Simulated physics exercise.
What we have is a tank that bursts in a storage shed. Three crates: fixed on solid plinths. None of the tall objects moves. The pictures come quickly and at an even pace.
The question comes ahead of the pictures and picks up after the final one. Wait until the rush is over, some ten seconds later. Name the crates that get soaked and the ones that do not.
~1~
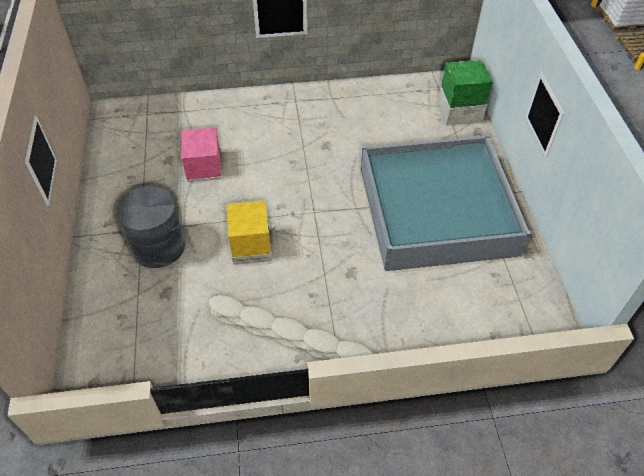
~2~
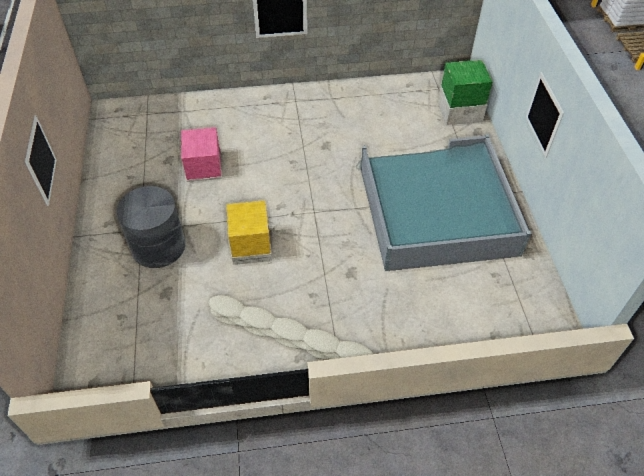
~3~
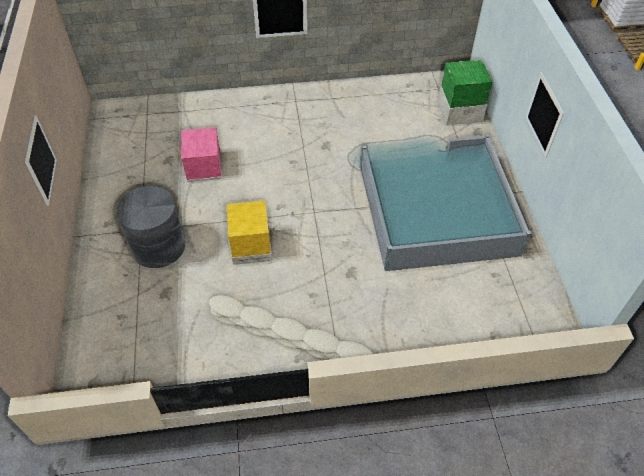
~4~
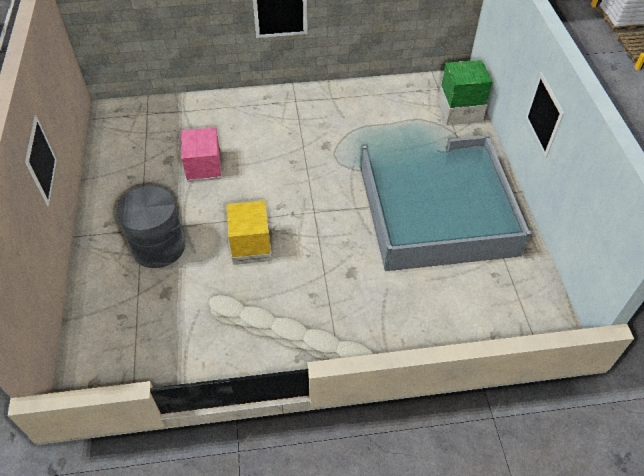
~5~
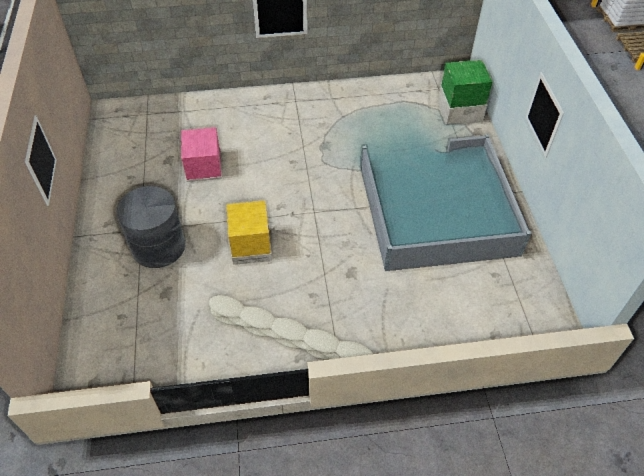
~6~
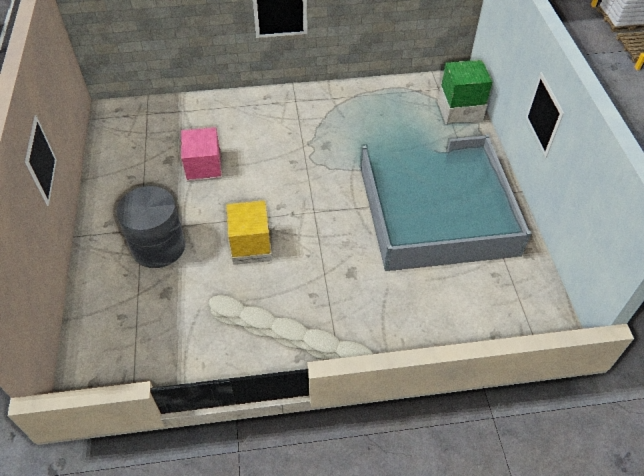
The green crate does not get soaked; the yellow crate does not get soaked; the pink crate gets soaked.
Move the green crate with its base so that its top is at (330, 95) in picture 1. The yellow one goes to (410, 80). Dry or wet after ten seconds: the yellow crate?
Answer: Yellow gets flooded.
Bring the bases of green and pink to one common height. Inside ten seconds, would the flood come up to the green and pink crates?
Green: Is reached; pink: Stays clear.
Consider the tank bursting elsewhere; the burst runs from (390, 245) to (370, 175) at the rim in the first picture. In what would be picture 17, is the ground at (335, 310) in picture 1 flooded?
Submerged.
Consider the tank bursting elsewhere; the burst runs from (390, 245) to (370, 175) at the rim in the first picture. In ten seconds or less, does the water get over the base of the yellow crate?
In my view the yellow one gets reached.
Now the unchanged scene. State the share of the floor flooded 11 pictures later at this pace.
About 20 per cent.
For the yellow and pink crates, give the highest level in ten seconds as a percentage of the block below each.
Roughly 40 percent, then 210 percent.
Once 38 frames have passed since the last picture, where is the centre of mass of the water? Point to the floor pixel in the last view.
Somewhere near (331, 152).
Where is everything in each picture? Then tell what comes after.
The water tank at (441, 192) is whole and still, in the first picture.
The front is at a hidden place, out from the gap on the water tank's far side, in the second picture.
Water pours out on the water tank's far side and has run to a hidden place, in the third picture.
Water pours out on the water tank's far side and has run to (435, 125), in the fourth picture.
Water pours out on the water tank's far side and has run to (412, 105), in the fifth picture.
The front is at (402, 90), out from the gap on the water tank's far side, in the sixth picture.
A moment on, water covers 15 % of the floor; the green crate water round its plinth, the yellow crate not reached, the pink crate not reached.
Next, water covers 20 % of the floor; the green crate water round its plinth, the yellow crate not reached, the pink crate not reached.
Then, water covers 35 % of the floor; the green crate water round its plinth, the yellow crate not reached, the pink crate water round its plinth.
Later, water covers 55 % of the floor; the green crate water round its plinth, the yellow crate water round its plinth, the pink crate water round its plinth.
In the end, water covers 85 % of the floor; the green crate stayed above the water, the yellow crate stayed above the water, the pink crate was topped.
